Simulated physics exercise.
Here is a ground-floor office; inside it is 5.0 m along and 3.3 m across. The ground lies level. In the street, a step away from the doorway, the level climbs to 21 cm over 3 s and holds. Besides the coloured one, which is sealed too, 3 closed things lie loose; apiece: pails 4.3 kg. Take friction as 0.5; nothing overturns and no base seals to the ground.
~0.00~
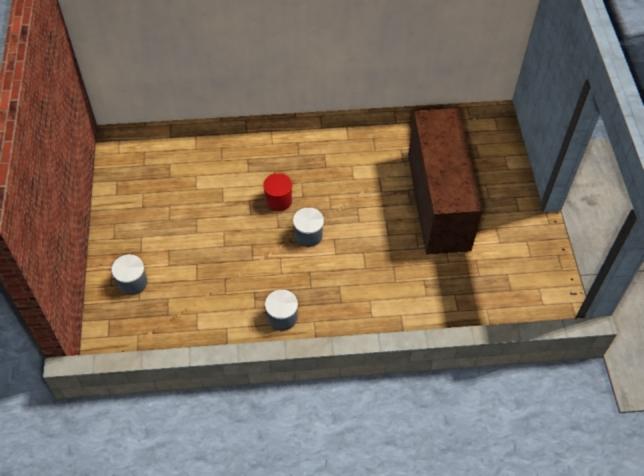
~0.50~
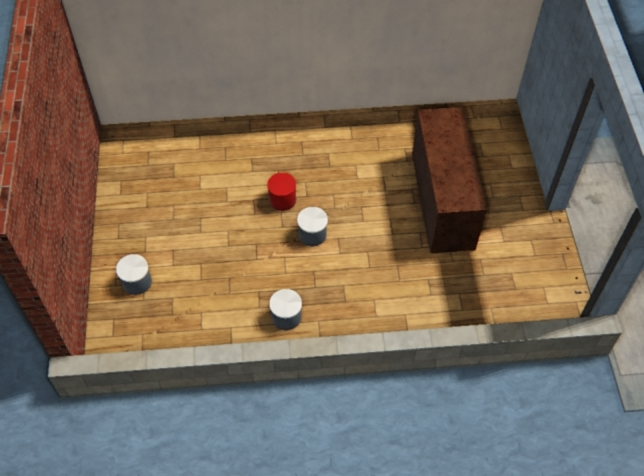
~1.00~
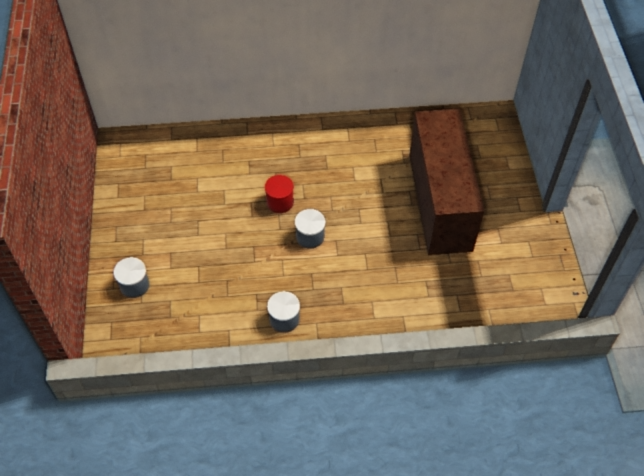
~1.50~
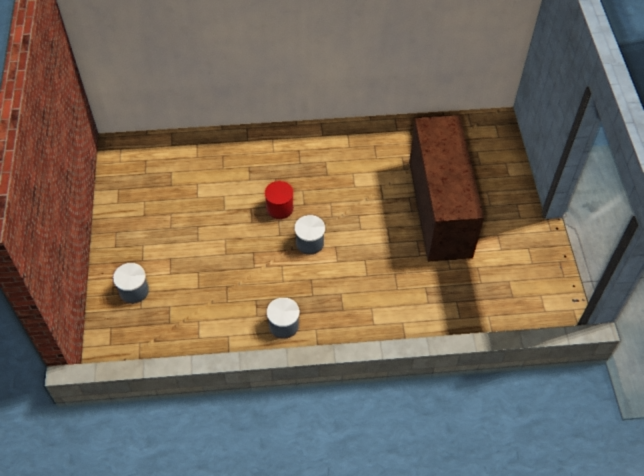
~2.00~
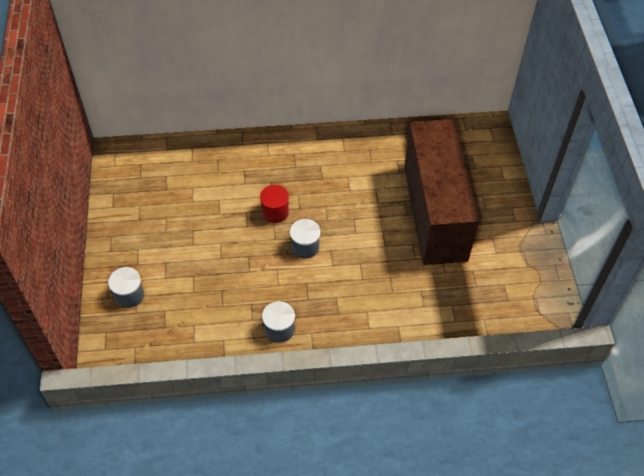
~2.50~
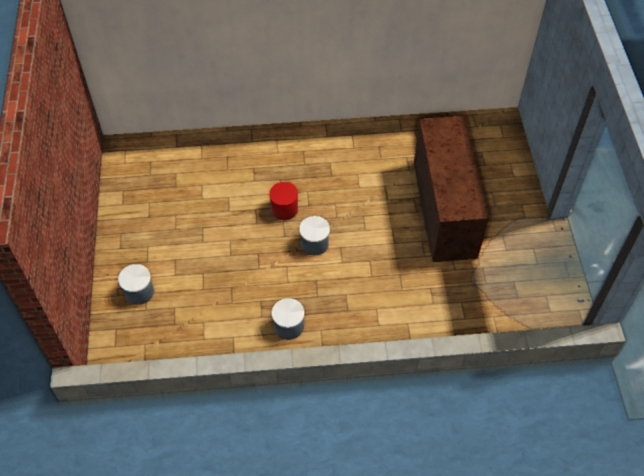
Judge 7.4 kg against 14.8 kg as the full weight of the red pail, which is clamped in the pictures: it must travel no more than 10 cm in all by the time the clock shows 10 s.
I expect that the smaller load will do.
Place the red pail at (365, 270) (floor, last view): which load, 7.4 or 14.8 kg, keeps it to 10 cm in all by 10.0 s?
Only the larger holds.
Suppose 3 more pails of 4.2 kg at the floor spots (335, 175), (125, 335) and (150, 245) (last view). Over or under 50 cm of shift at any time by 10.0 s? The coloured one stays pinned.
In turn: Under, past it, more.
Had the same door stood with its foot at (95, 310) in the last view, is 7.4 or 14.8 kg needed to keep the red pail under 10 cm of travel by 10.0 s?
Then only the larger load is enough.
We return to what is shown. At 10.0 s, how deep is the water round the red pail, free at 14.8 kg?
About 7 cm.
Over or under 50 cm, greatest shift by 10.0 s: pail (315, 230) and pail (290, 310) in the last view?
In that order: Less, over.
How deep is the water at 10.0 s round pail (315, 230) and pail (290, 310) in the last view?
About 6 and 16 cm.
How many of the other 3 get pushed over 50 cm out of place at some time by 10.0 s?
2 of them.
After 3.5 s the red pail would be 0 cm from its start with 7.4 kg and 0 cm from its start with 14.8 kg; 0 cm of water round it then.
After 4.5 s the red pail would be 0 cm from its start with 7.4 kg and 0 cm from its start with 14.8 kg; 0 cm of water round it then.
After 7.0 s the red pail would be 0 cm from its start with 7.4 kg and 0 cm from its start with 14.8 kg; 1 cm of water round it then.
After 10.0 s the red pail would be 2 cm from its start with 7.4 kg and 0 cm from its start with 14.8 kg; 7 cm of water round it then.
